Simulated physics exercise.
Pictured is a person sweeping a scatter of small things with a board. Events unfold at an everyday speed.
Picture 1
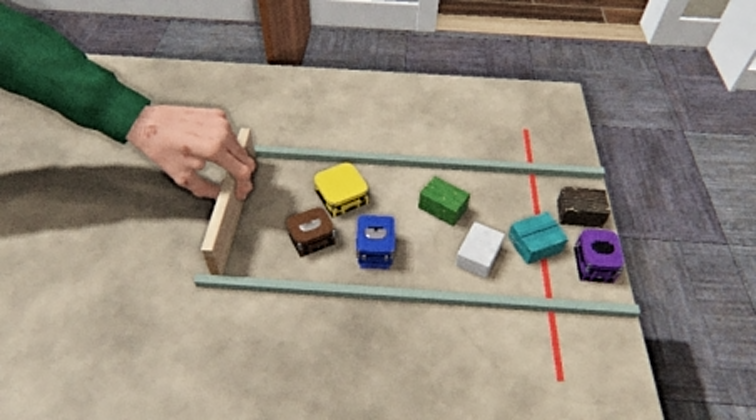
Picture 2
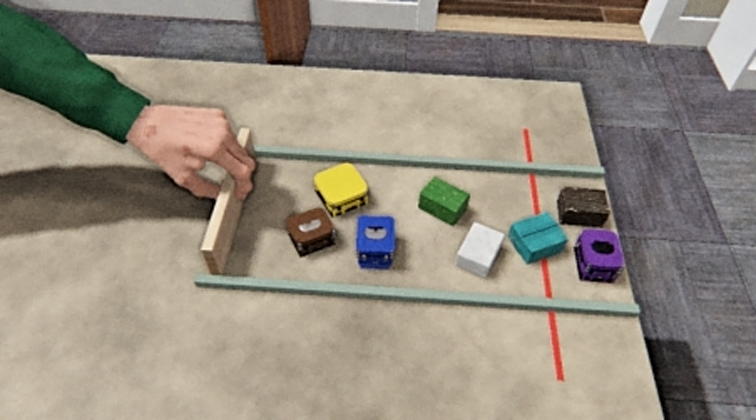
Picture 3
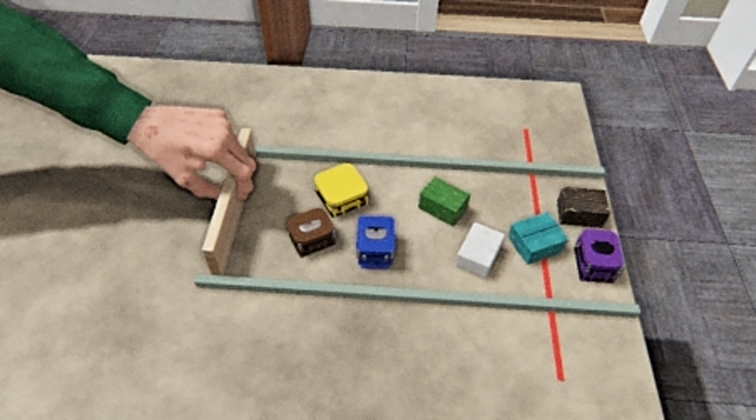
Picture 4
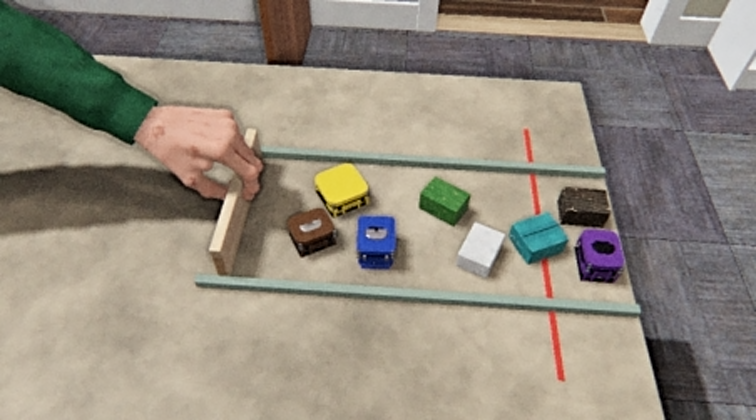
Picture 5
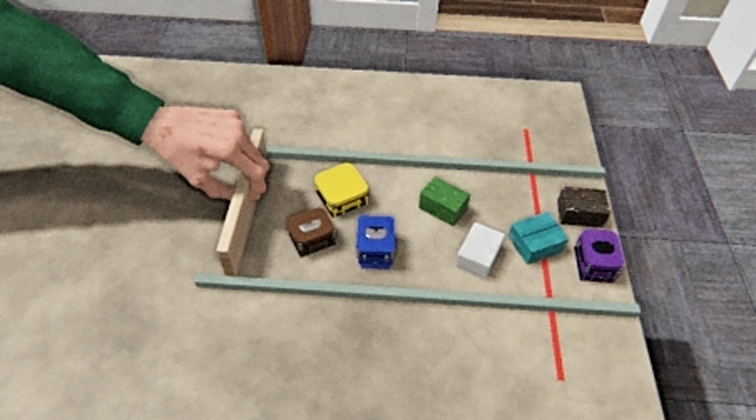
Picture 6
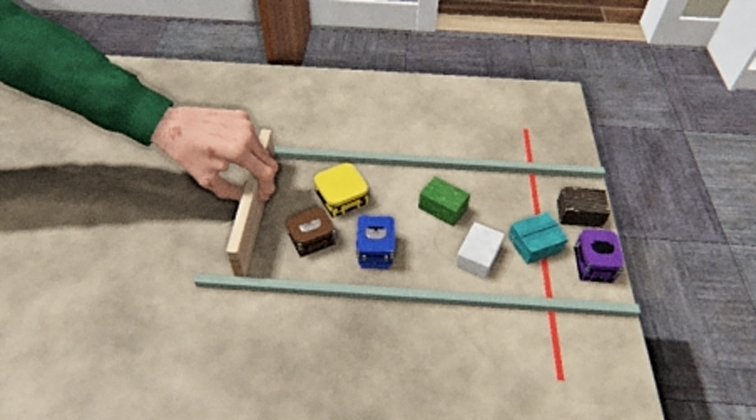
On a speckled tabletop in a room with grey carpet, a green-sleeved hand holds a wooden board upright between two pale green rails, left of scattered colourful blocks and cases. The hand slides the board slightly right, narrowing the gap, while the objects and the red tape line stay still.
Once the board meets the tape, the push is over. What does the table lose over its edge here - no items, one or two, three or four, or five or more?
It loses three or four items.
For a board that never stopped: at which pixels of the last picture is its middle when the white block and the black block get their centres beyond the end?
The middle is at (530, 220) when it's the white block, and at (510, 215) when it's the black block.
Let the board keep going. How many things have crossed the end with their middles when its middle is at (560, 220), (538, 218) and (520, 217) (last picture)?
5, 4 and 3.
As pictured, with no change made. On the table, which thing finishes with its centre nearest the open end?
That's the green block.
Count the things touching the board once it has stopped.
It's touching 2 at the end.
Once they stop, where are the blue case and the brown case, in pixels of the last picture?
In the last picture the blue case sits at (607, 259) while the brown case sits at (567, 258).
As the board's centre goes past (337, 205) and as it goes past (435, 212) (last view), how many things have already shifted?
The count is 3 at the first point and 7 at the second.
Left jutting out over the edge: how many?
Overhanging ones - 1.
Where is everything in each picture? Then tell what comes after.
The first frame shows purple case (598, 256); black block (583, 207); turquoise box (537, 238); board (232, 199); tape (540, 233).
The second frame shows black block (583, 207); brown case (311, 232).
The third frame shows turquoise box (538, 238); yellow case (341, 190).
The fourth frame shows purple case (599, 256); white block (480, 250).
The fifth frame shows black block (583, 207); green block (444, 201).
The sixth frame shows purple case (598, 256); black block (583, 207); turquoise box (538, 238); board (254, 200); tape (540, 233).
Early on, none off yet; purple case at rest near (598, 256); black block at rest near (583, 207); turquoise box at rest near (538, 238).
A while later, none off yet; purple case at rest near (598, 256); black block at rest near (583, 207); turquoise box travelled a little near (552, 236).
Further along, one off so far; purple case in the air near (620, 362); black block travelled a little near (607, 208); turquoise box travelled well along near (630, 238).
Finally, the number that fall off is three or four; lost, white block, turquoise box, black block and purple case.
